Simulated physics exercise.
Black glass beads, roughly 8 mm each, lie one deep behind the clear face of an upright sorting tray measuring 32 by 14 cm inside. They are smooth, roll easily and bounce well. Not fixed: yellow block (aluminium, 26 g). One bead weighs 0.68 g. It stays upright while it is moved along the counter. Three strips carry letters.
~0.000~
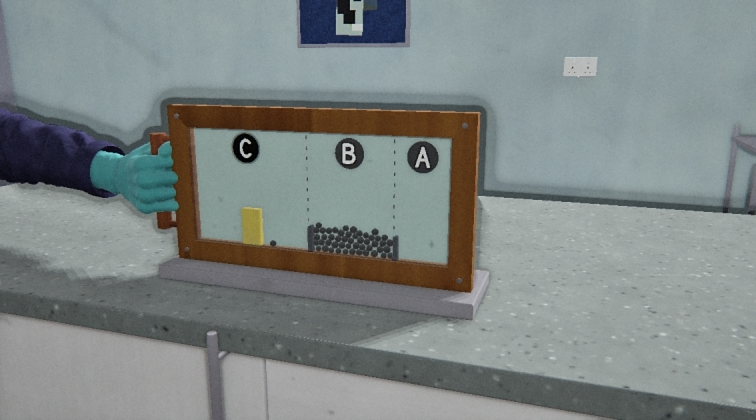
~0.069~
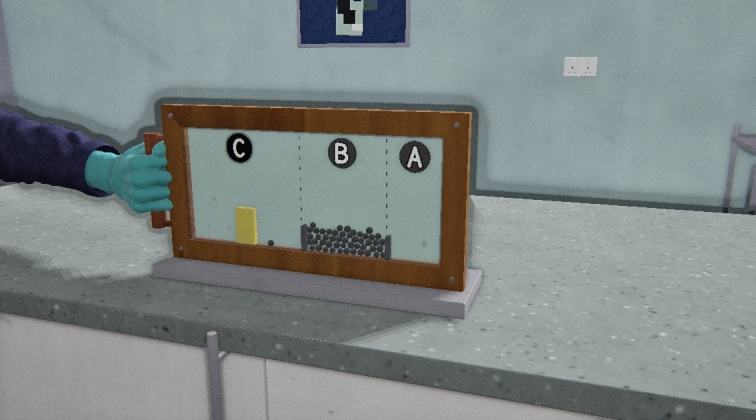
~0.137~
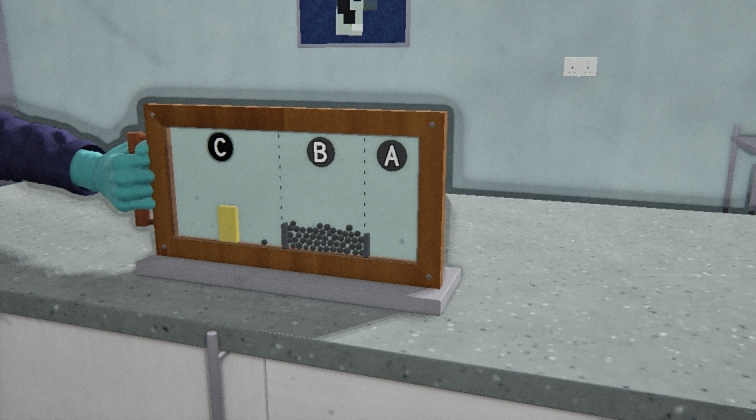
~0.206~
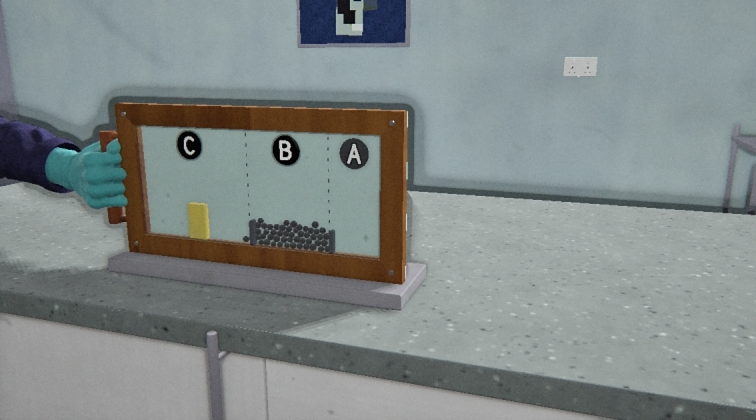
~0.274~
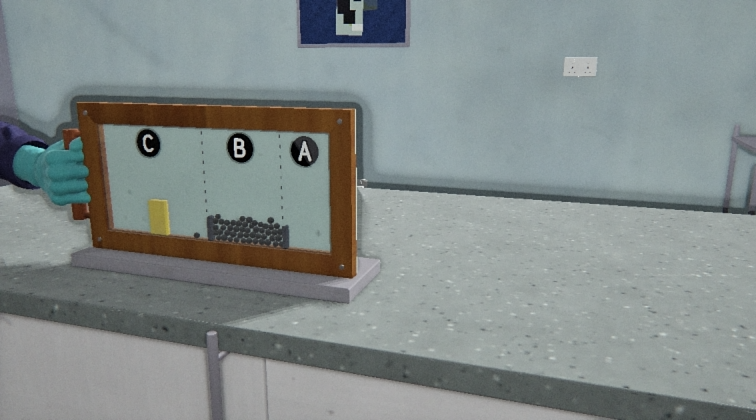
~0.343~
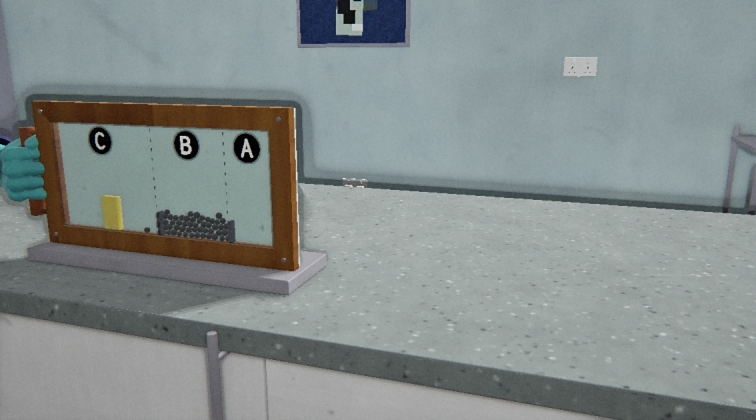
A gloved hand slides an upright wooden-framed tray of black beads left along a counter.
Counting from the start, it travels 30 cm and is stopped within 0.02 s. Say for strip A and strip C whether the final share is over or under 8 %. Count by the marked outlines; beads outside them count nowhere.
A: Under; C: Over 8 %.
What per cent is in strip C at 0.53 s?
Some 15 per cent.
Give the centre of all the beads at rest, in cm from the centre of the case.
About 2 cm right and 6 cm below.
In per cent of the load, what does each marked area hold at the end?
Strip A: 0; strip B: 80; strip C: 20.
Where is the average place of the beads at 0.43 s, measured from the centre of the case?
Some 4 cm right and 5 cm below.
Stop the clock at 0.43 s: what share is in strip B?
Roughly 100 per cent.
By 0.43 s, it is 30 cm to the left; the beads' middle is 4 cm right of and 5 cm below the centre; B 100 %.
By 0.53 s, it is 30 cm to the left; the beads' middle is 2 cm right of and 5 cm below the centre; B 85 %, C 15 %.
By 0.68 s, it is 30 cm to the left; the beads' middle is 2 cm right of and 6 cm below the centre; B 80 %, C 20 %.
All still by 1.8 s, it is 30 cm to the left; A 0 %, B 80 %, C 20 %.
